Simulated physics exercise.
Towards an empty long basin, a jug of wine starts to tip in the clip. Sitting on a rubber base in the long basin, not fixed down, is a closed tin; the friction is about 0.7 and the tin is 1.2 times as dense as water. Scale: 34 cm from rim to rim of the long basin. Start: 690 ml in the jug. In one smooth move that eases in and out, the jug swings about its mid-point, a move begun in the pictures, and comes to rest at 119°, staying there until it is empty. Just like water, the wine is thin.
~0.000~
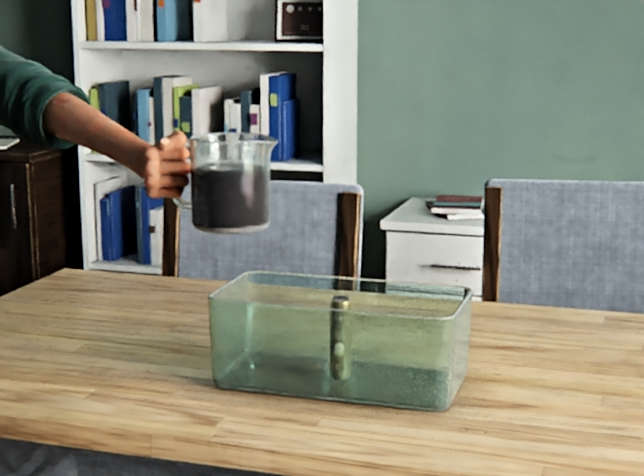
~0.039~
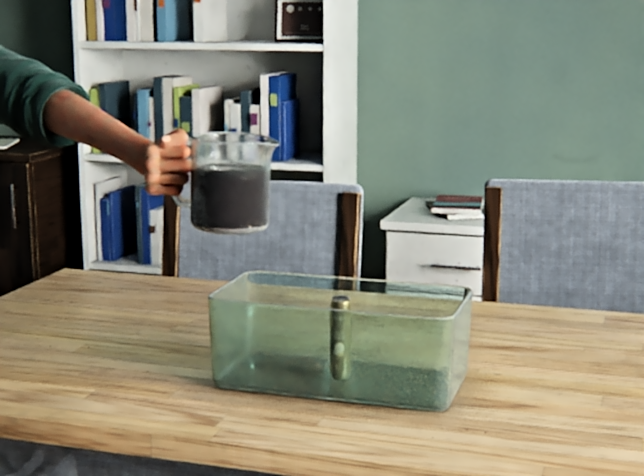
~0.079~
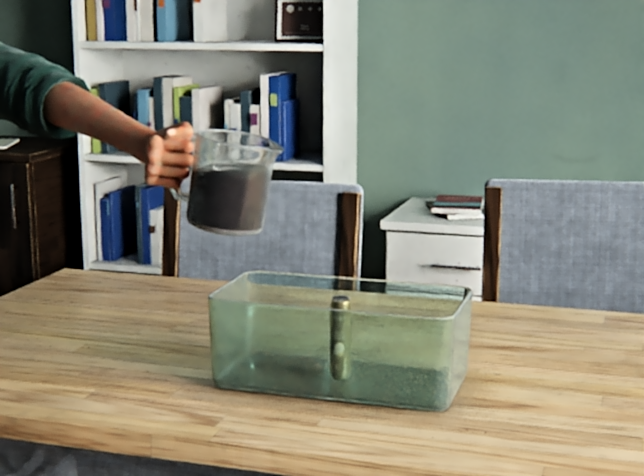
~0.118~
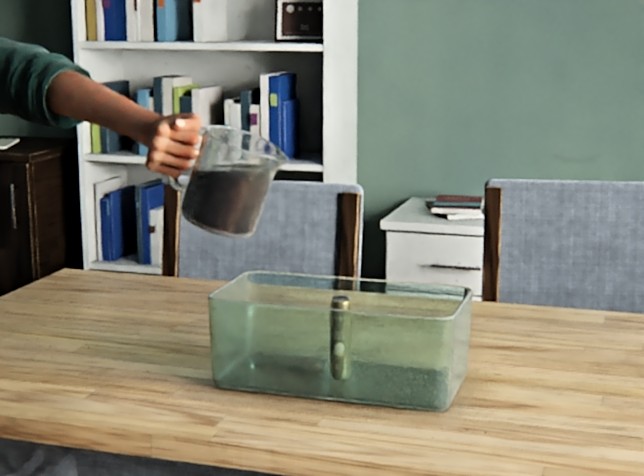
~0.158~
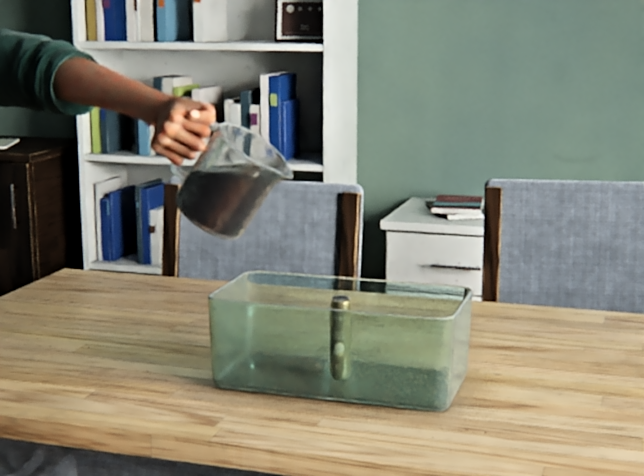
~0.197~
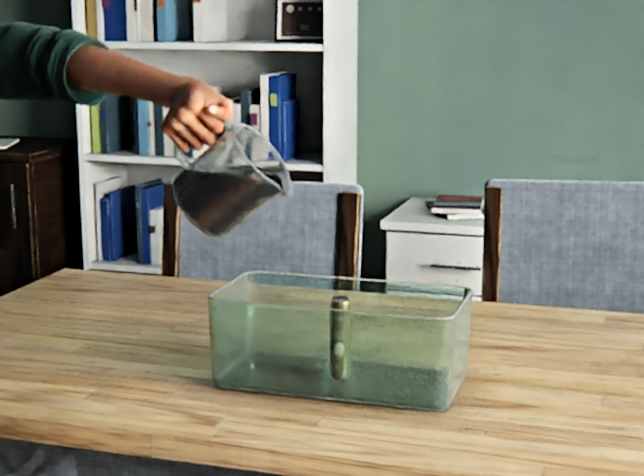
A hand held a clear jug of dark liquid above a long glass basin on a wooden table, then steadily tilted it far over to the right while the basin stayed still.
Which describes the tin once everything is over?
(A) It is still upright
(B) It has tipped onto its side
Option A: It is still upright.
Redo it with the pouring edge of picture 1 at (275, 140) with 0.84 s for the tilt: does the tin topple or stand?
Then it tips over.
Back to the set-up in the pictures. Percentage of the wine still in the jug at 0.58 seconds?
Remaining share: Approx. 7 %.
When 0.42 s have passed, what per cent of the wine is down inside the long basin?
Near 22 in a hundred.
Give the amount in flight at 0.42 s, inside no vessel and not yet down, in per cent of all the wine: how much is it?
32 per cent.
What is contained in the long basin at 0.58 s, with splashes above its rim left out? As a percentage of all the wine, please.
Near 82 in a hundred.
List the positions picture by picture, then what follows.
It leans 0°; its right rim is at (277, 141); the wine meets the walls at (198, 166) and (267, 169); the long basin's rim runs from (228, 285) to (463, 304); the tin's top is at (341, 302), in the first picture.
It leans 2°; its right rim is at (279, 143); the wine meets the walls at (198, 166) and (267, 169), in the second picture.
It leans 9°; its right rim is at (283, 150); the wine meets the walls at (199, 167) and (269, 170), in the third picture.
It leans 20°; its right rim is at (288, 161); the wine meets the walls at (199, 171) and (272, 172), in the fourth picture.
It leans 34°; its right rim is at (292, 177); the wine meets the walls at (189, 180) and (277, 175), in the fifth picture.
It leans 50°; its right rim is at (292, 195); the wine meets the walls at (186, 171) and (283, 182), in the sixth picture.
Then, 0.42 s in, the tilt is 118° and 46 per cent is still to pour; the tin stands where it began.
Then, 0.58 s in, the tilt is 119° and 7 per cent is still to pour; the tin stands where it began.
Then, 0.75 s in, the tilt is 119° and 0 per cent is still to pour; the tin stands where it began.
Then, 0.94 s in, the tilt is 119° and 0 per cent is still to pour; the tin stands where it began.
Finally, the tin stands where it began.
